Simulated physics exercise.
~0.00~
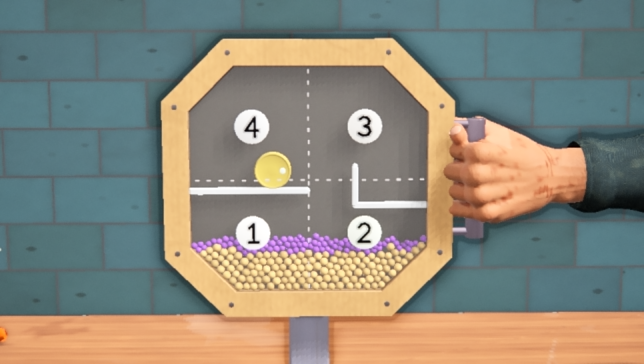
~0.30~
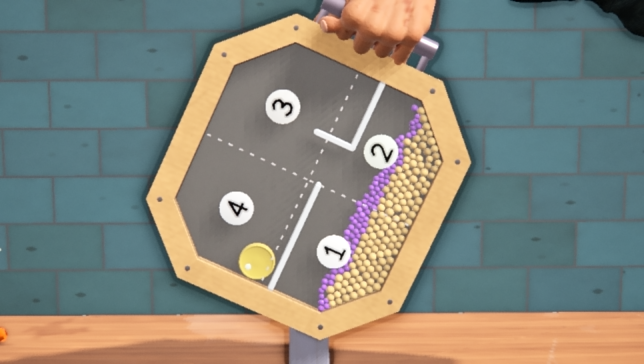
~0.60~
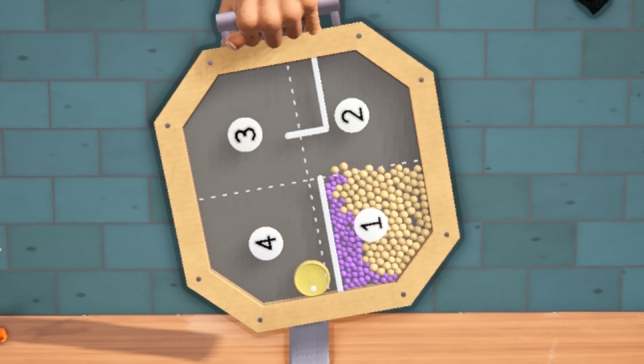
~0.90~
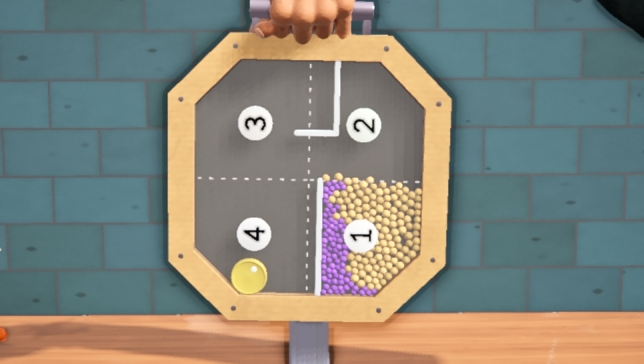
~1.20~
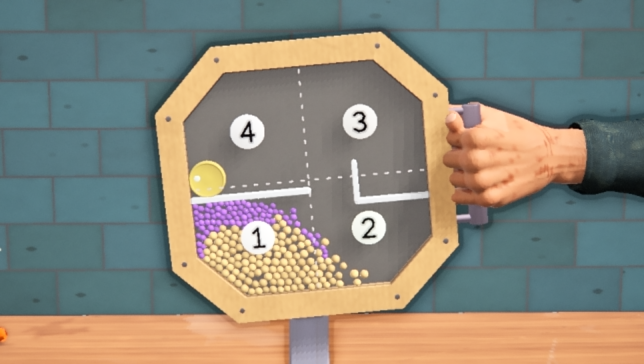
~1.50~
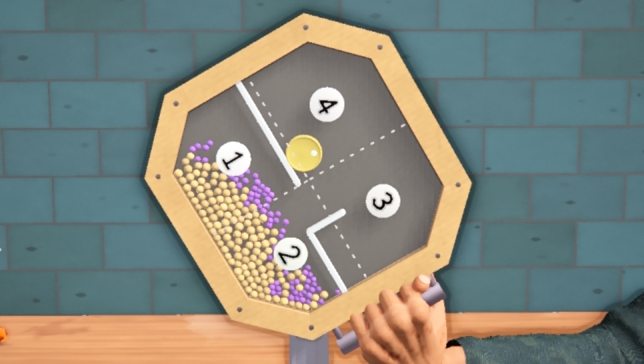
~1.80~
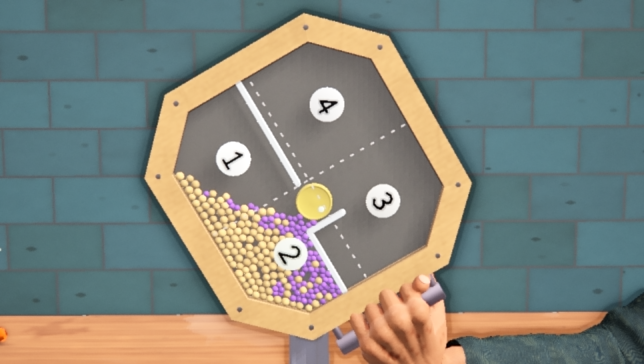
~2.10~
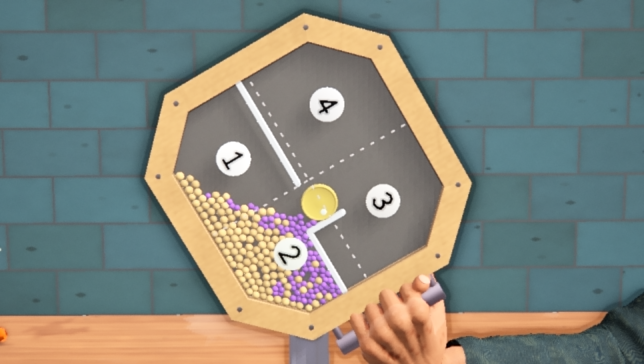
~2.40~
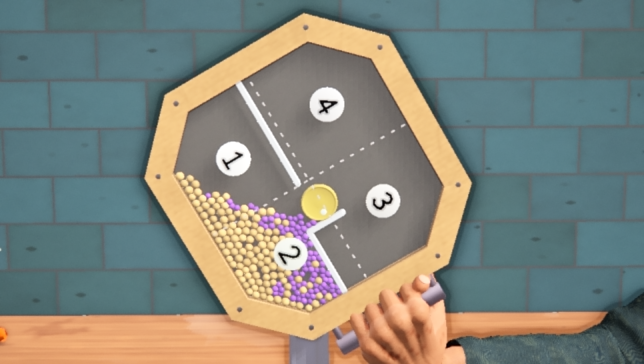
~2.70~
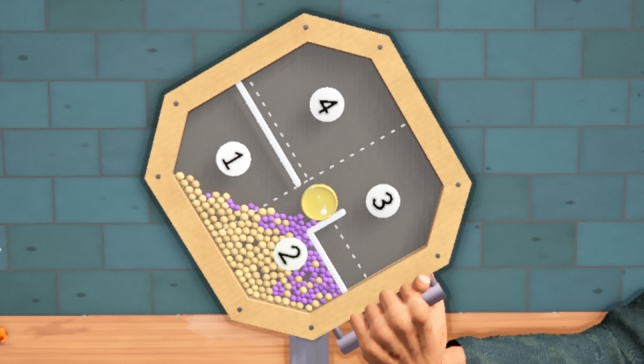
The clip shows a hand turning an eight-sided, wood-framed case of pale and purple beads and a yellow disc anticlockwise, then back clockwise past its starting position; the beads spill between compartments and settle at the lower left, the disc resting near the centre.
